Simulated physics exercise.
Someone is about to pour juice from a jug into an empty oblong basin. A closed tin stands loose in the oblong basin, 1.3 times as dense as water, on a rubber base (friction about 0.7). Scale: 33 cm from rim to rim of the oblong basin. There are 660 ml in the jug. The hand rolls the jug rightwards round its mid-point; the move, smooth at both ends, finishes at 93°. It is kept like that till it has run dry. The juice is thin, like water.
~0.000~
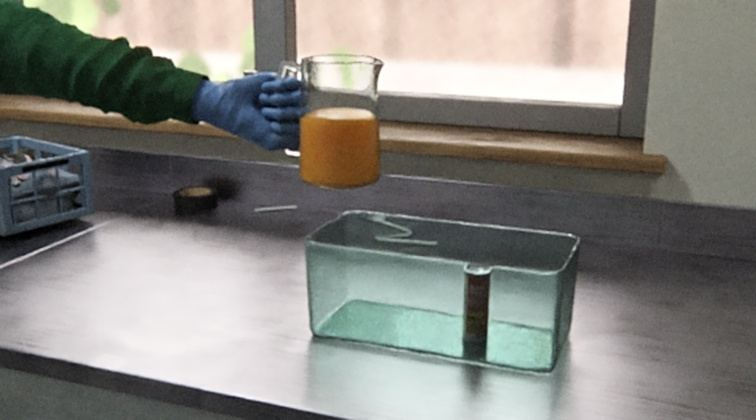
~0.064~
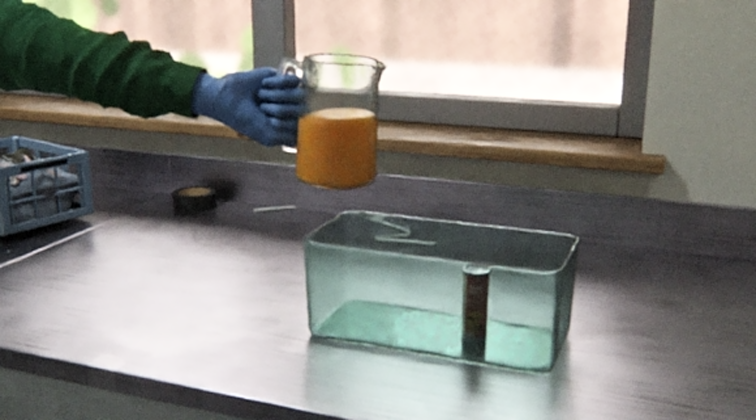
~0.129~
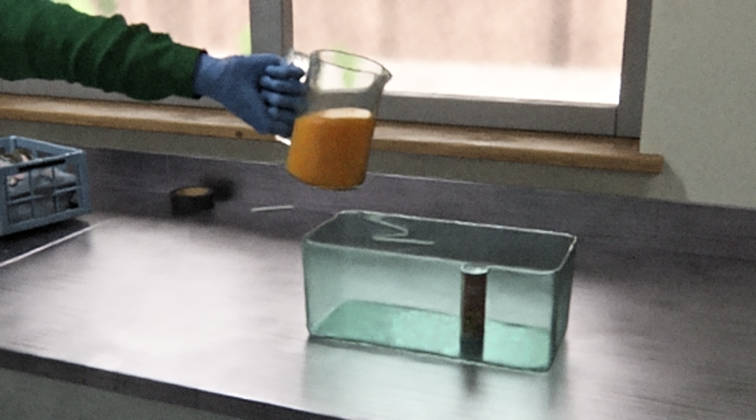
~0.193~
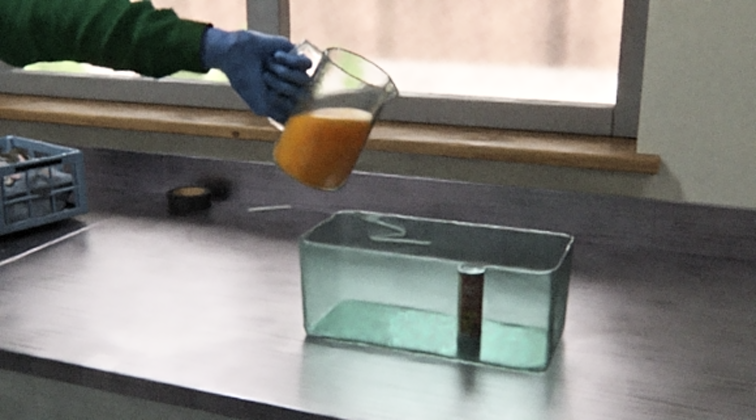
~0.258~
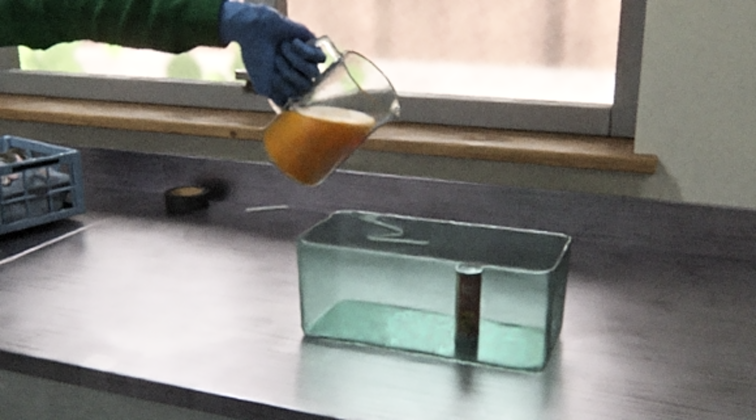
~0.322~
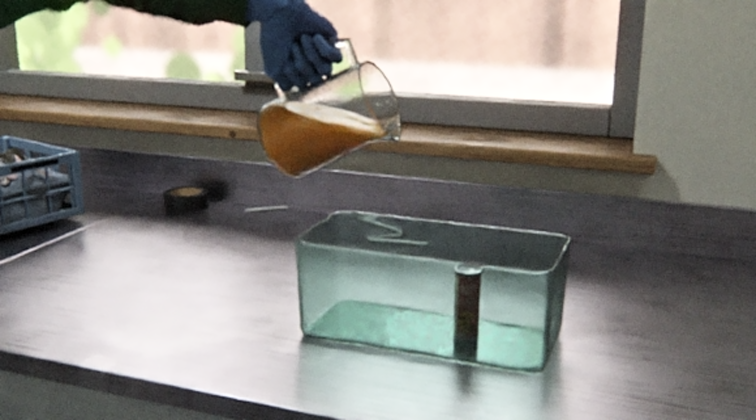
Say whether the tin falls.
It topples.
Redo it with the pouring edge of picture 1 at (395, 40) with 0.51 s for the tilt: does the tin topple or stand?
Then it keeps standing.
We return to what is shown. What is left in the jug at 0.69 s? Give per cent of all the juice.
Some 48 per cent.
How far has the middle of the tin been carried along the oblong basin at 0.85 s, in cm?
Some 6 cm.
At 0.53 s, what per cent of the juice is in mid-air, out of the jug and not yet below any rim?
About 18 per cent.
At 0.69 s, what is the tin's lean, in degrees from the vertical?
About 10°.
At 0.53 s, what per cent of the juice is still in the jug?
About 80 per cent.
By 0.53 s the tilt is 93° and 80 per cent is still to pour; the tin stands where it began.
By 0.69 s the tilt is 93° and 48 per cent is still to pour; the tin leans 8°.
By 0.85 s the tilt is 93° and 30 per cent is still to pour; the tin lies on its side.
By 1.02 s the tilt is 93° and 20 per cent is still to pour; the tin lies on its side.
At rest the tin lies on its side.
